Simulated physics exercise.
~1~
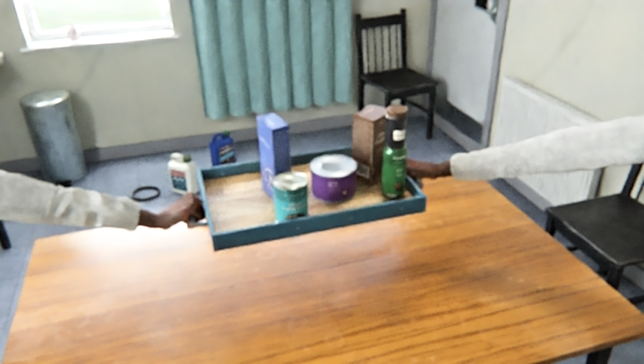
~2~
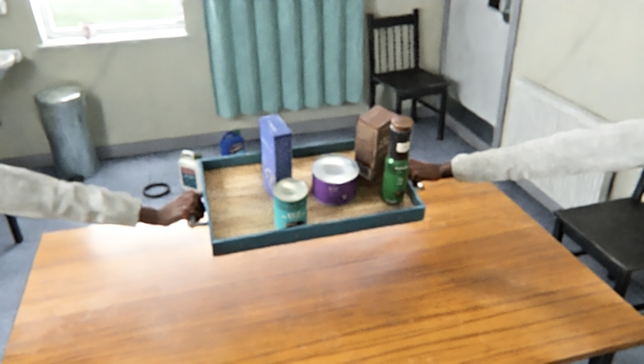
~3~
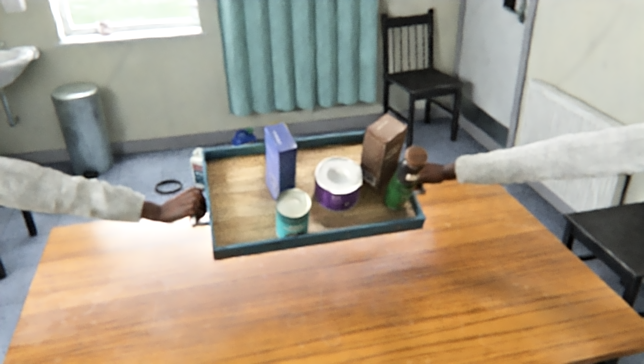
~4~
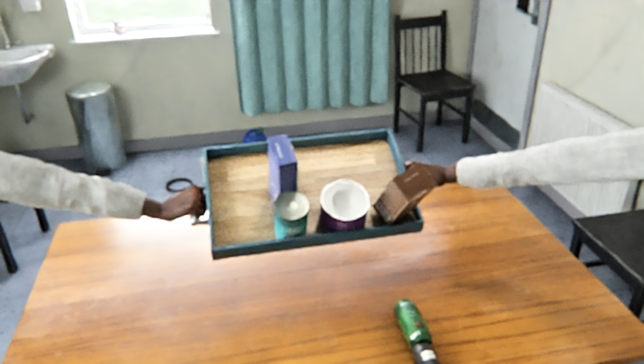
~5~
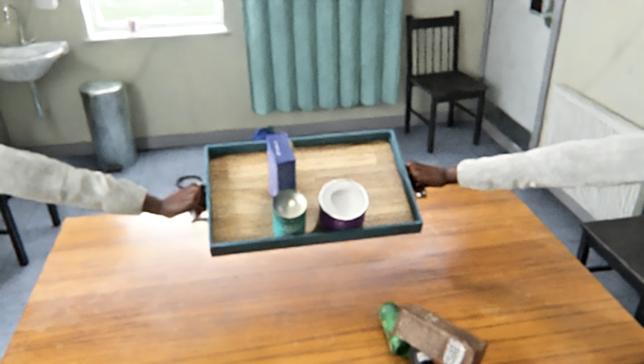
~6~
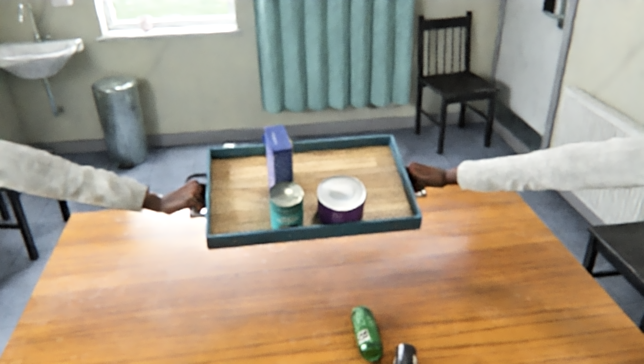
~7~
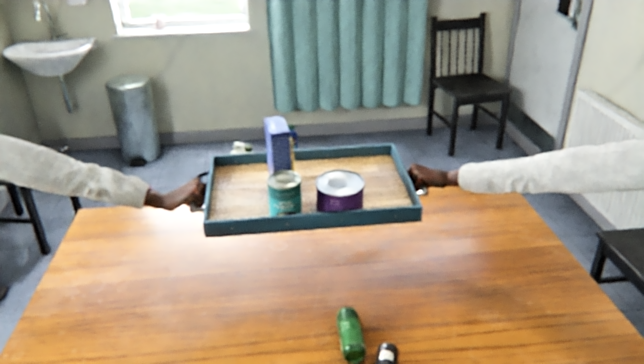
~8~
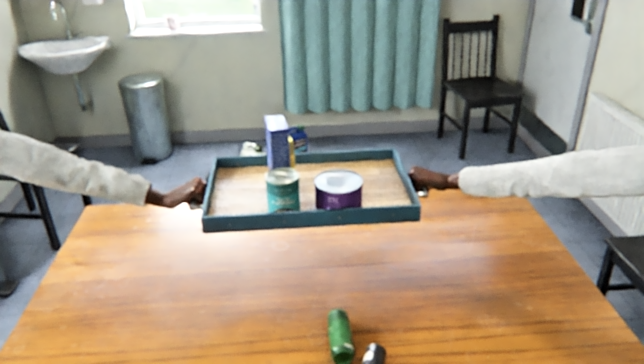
Above a wooden table, two hands tilting a loaded tray forward, spilling a green bottle and brown carton, then levelling it again.
